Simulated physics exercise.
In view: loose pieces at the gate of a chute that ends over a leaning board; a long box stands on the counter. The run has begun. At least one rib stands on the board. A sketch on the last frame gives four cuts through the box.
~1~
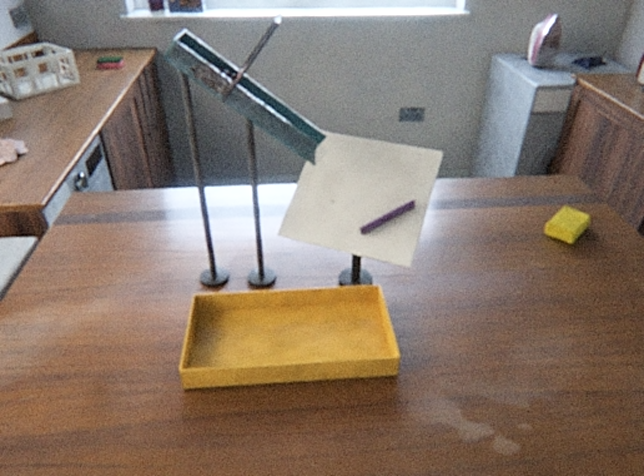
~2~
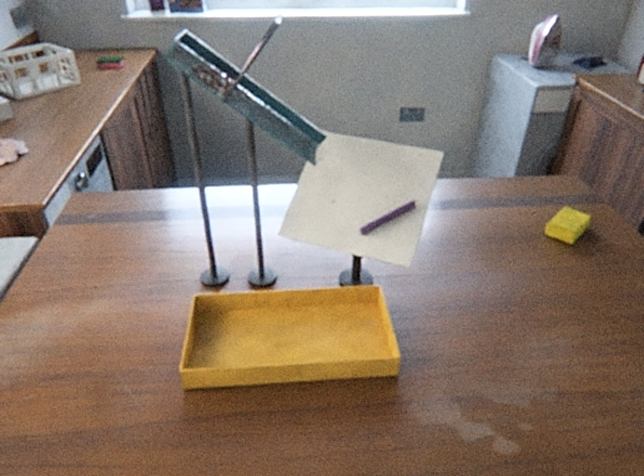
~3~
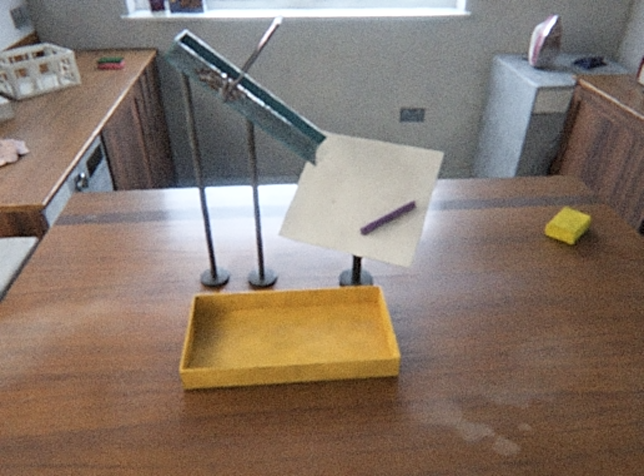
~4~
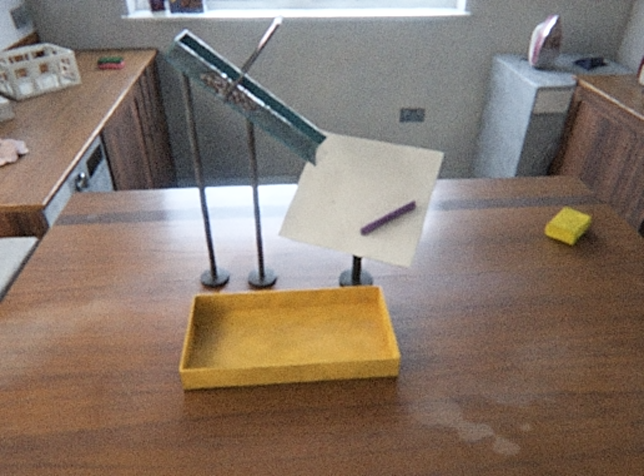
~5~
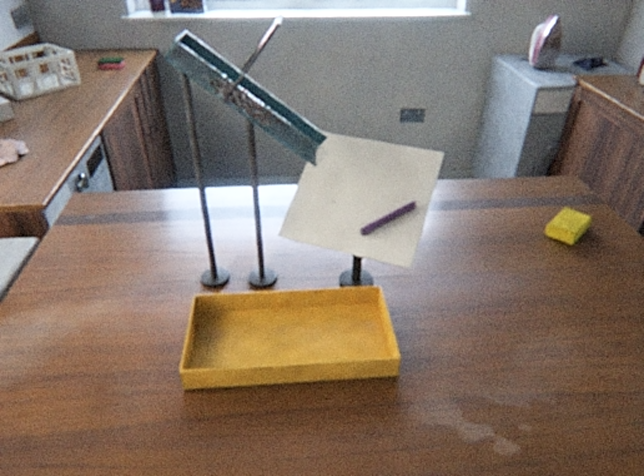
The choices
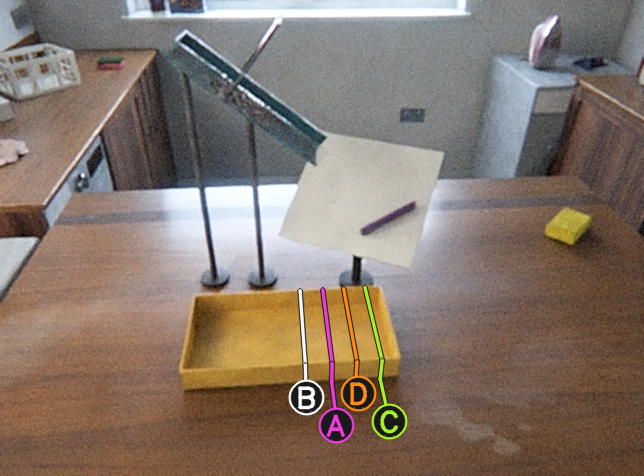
Small brown pieces slide a short way down a sloping dark teal chute, spreading along its channel past a thin upright rod, while all else and the camera stay still. The chute stands on slim dark posts above a wooden counter, seen from the front and slightly above in a kitchen-like room. A tilted cream board with a purple rib sits at its lower right, behind an empty yellow box, with a small yellow block farther right.
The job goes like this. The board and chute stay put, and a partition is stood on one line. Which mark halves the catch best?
I would pick line A.
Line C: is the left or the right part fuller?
More lands on the left.
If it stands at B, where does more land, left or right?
Right.
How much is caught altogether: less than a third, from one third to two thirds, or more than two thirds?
More than two thirds.
On the marked copy, line A crosses the front rim at (332, 362); line B crosses the front rim at (305, 363); line C crosses the front rim at (382, 359); line D crosses the front rim at (356, 360).
If A is chosen, of what is caught, about a third on the left of the divider, about two thirds on the right.
If B is chosen, of what is caught, a small part on the left of the divider, nearly all on the right.
If C is chosen, of what is caught, all on the left of the divider, none on the right.
If D is chosen, of what is caught, nearly all on the left of the divider, a small part on the right.
